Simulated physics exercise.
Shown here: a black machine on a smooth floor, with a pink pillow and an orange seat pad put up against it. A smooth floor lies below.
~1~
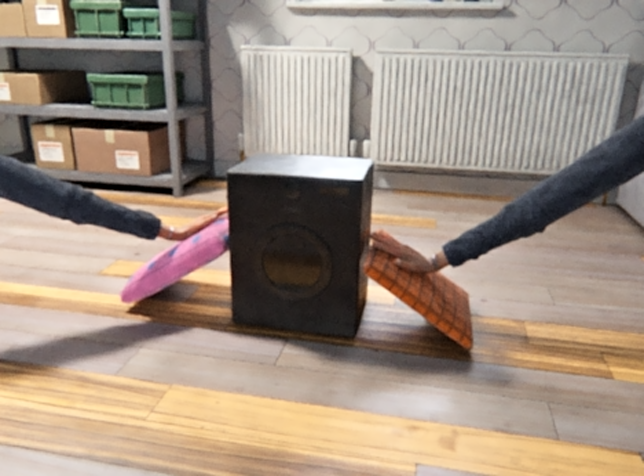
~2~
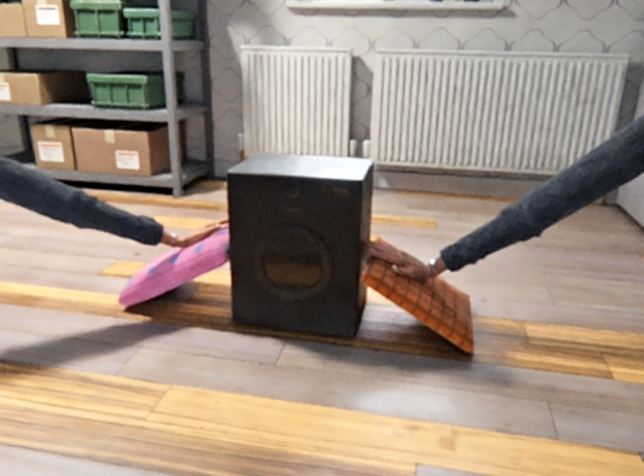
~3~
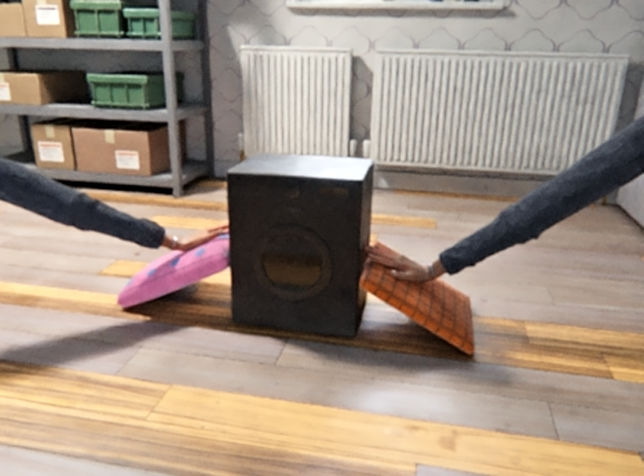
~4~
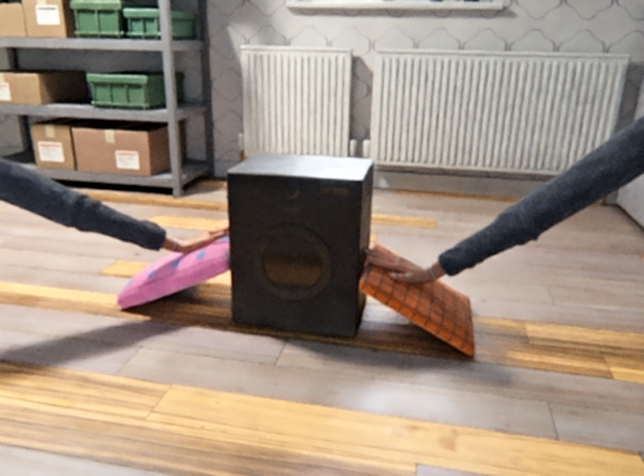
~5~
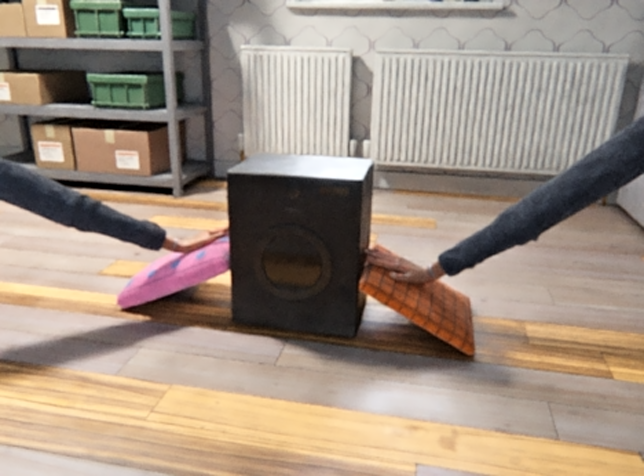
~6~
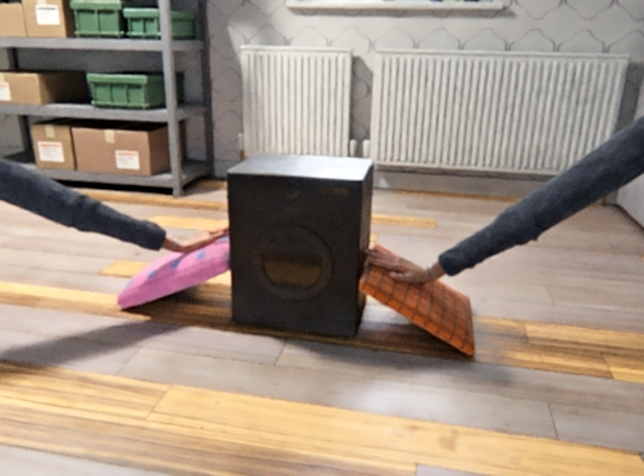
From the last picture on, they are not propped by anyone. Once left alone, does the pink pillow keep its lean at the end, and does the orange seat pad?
Result: The pink pillow drops down flat; the orange seat pad drops down flat.
Then, 0.26 s later than the last view, pillow slipping down near (187, 276); seat pad flat on the floor near (423, 315).
Then, 0.44 s later than the last view, pillow flat on the floor near (185, 284); seat pad flat on the floor near (423, 316).
Finally, pillow flat on the floor near (185, 285); seat pad flat on the floor near (423, 316). The pink pillow slips and lies down and the orange seat pad slumps to the floor.
